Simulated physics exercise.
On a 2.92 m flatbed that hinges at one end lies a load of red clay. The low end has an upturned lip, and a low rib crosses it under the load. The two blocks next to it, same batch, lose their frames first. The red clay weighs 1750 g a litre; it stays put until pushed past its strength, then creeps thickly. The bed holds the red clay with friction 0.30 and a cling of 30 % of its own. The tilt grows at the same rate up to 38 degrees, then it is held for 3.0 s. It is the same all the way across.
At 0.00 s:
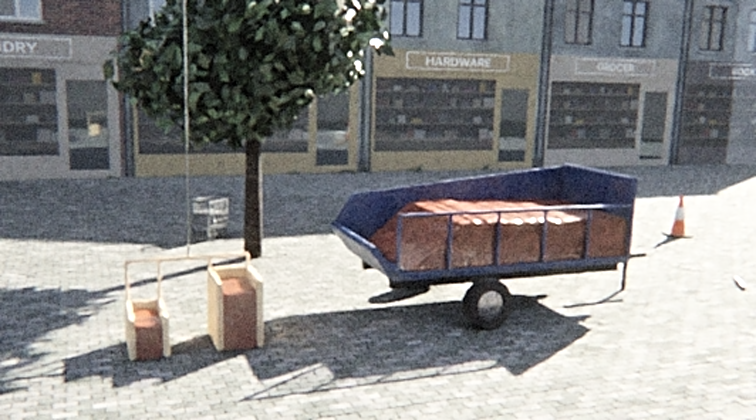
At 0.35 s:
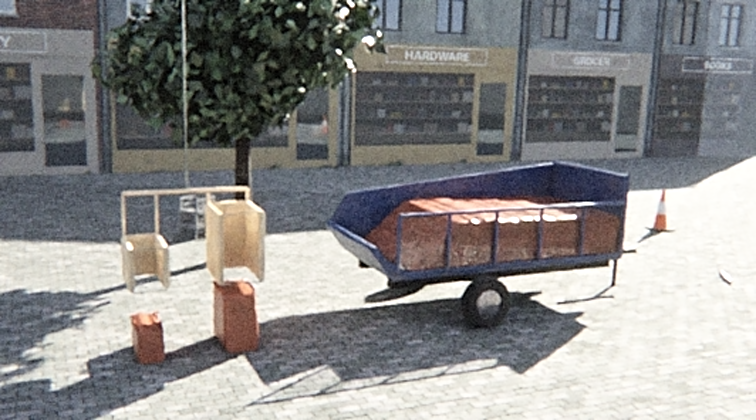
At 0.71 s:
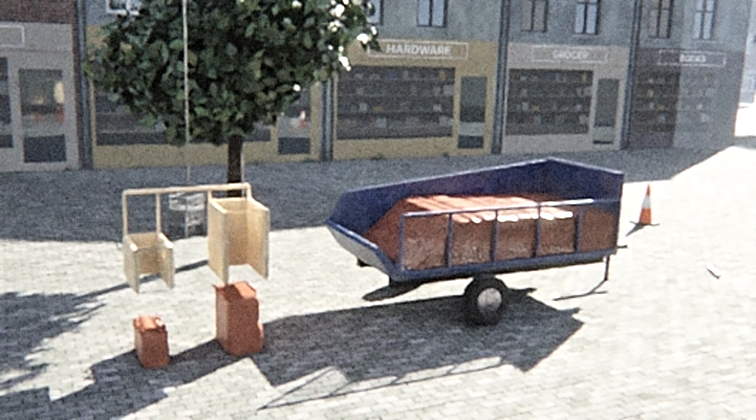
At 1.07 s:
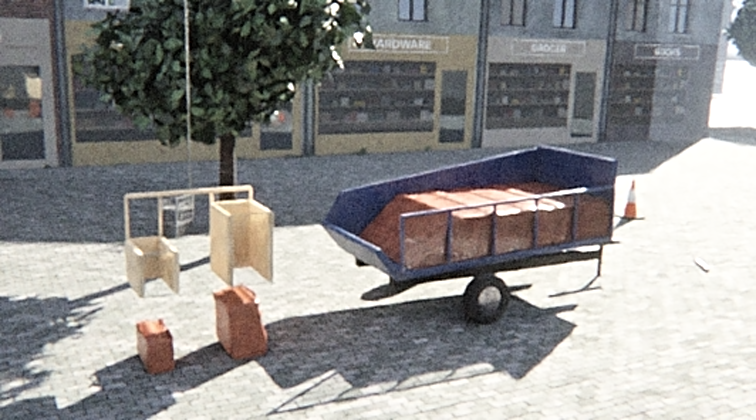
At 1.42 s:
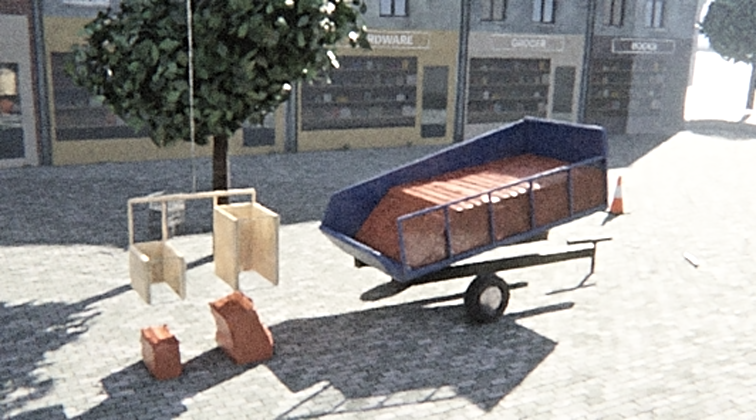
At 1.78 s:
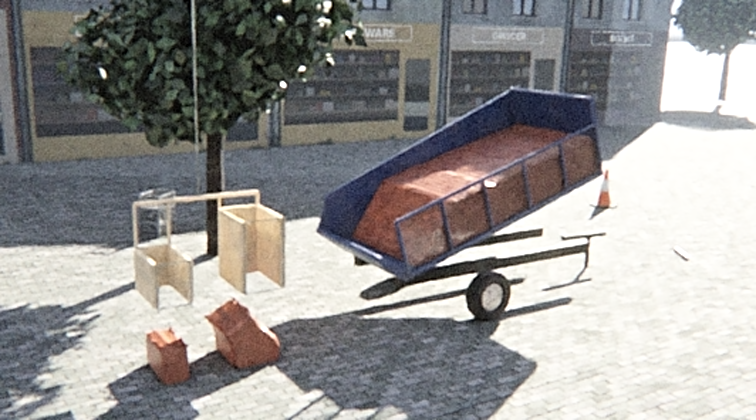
A wooden frame lifts off two red clay blocks, which sag as a loaded blue flatbed tilts.
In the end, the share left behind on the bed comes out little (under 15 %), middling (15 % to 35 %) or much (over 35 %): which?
Expect much, that is over 35 %.
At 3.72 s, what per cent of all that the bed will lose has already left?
About 40 %.
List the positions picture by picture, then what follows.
Top of the high end at (632, 181), tilt 0 degrees; foremost bit of the red clay at (414, 269); block heights 33 cm, 60 cm (left to right), in the first picture.
Top of the high end at (625, 179), tilt 0 degrees; foremost bit of the red clay at (413, 269); block heights 33 cm, 59 cm (left to right), in the second picture.
Top of the high end at (620, 176), tilt 0 degrees; foremost bit of the red clay at (415, 268); block heights 33 cm, 58 cm (left to right), in the third picture.
Top of the high end at (613, 163), tilt 3 degrees; foremost bit of the red clay at (416, 267); block heights 33 cm, 57 cm (left to right), in the fourth picture.
Top of the high end at (602, 133), tilt 10 degrees; foremost bit of the red clay at (418, 264); block heights 33 cm, 54 cm (left to right), in the fifth picture.
Top of the high end at (590, 101), tilt 17 degrees; foremost bit of the red clay at (420, 262); block heights 33 cm, 49 cm (left to right), in the sixth picture.
After 2.35 s, the tilt is 29 degrees and 100 % is on the bed.
After 3.04 s, the tilt is 38 degrees and 100 % is on the bed.
After 3.72 s, the tilt is 38 degrees and 76 % is on the bed.
After 4.40 s, the tilt is 38 degrees and 50 % is on the bed.
After 5.90 s, the tilt is 38 degrees and 40 % is on the bed.
